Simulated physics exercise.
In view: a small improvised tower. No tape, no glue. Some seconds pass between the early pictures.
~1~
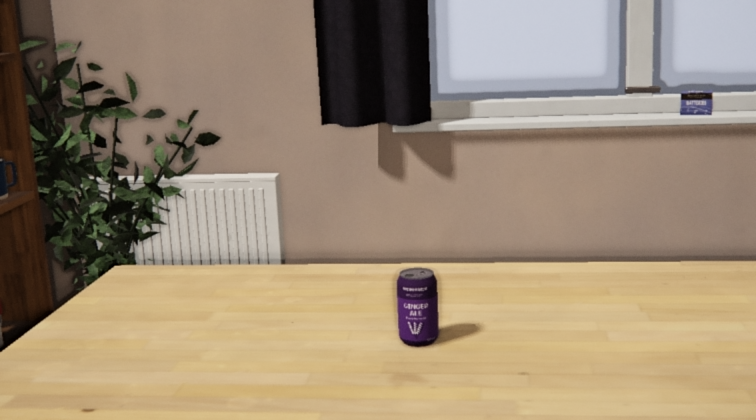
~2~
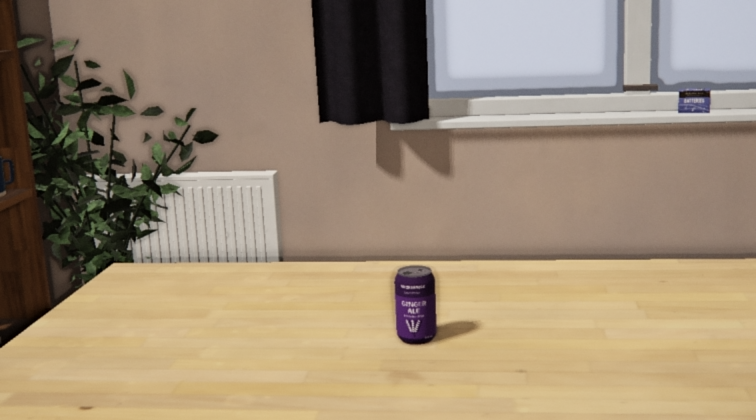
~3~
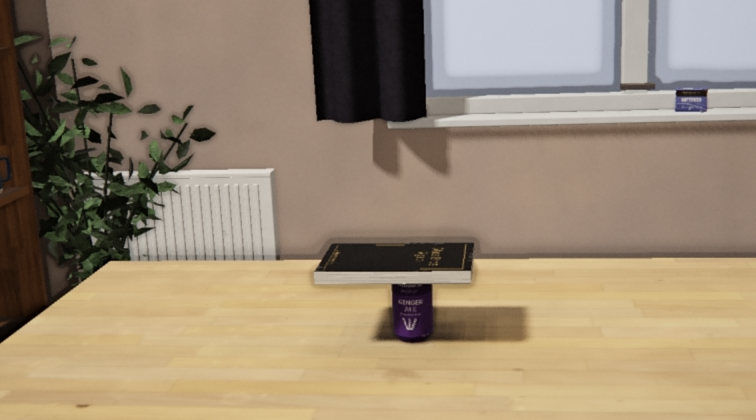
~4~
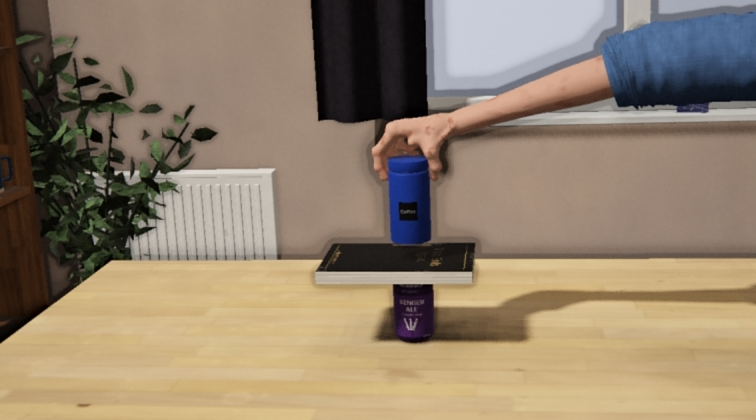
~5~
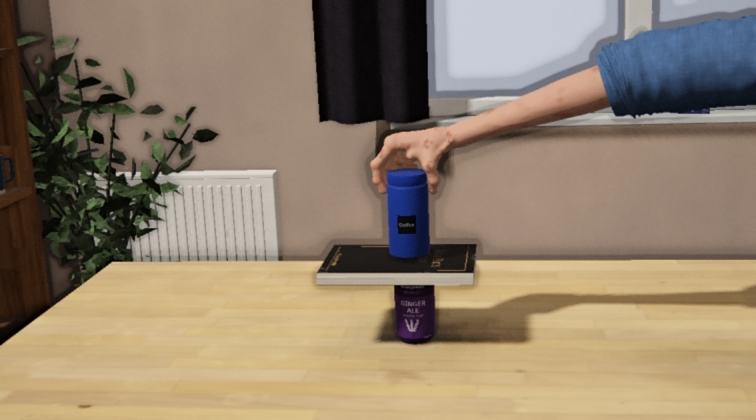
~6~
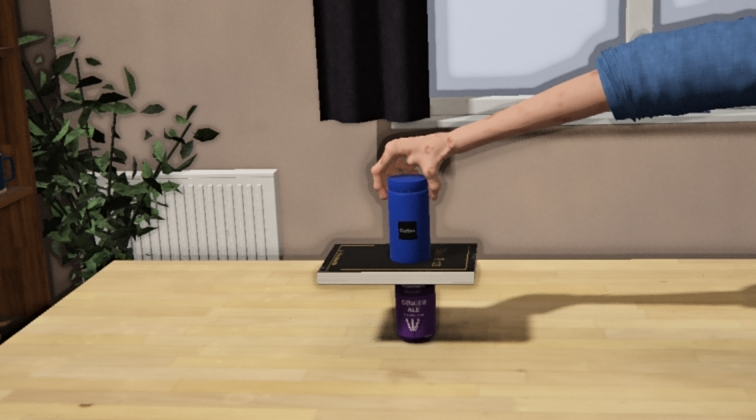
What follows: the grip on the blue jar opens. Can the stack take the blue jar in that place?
Outcome: The stack holds.
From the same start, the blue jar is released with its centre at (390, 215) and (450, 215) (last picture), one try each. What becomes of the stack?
In the first case it holds; in the second case it holds.
Then, 0.50 s after the last picture, nothing has stirred.
Then, 1.30 s after the last picture, blue jar resting near (409, 218).
At rest, all 3 in place. Seen from the same camera at the end, blue jar near (409, 218). The stack stays up.
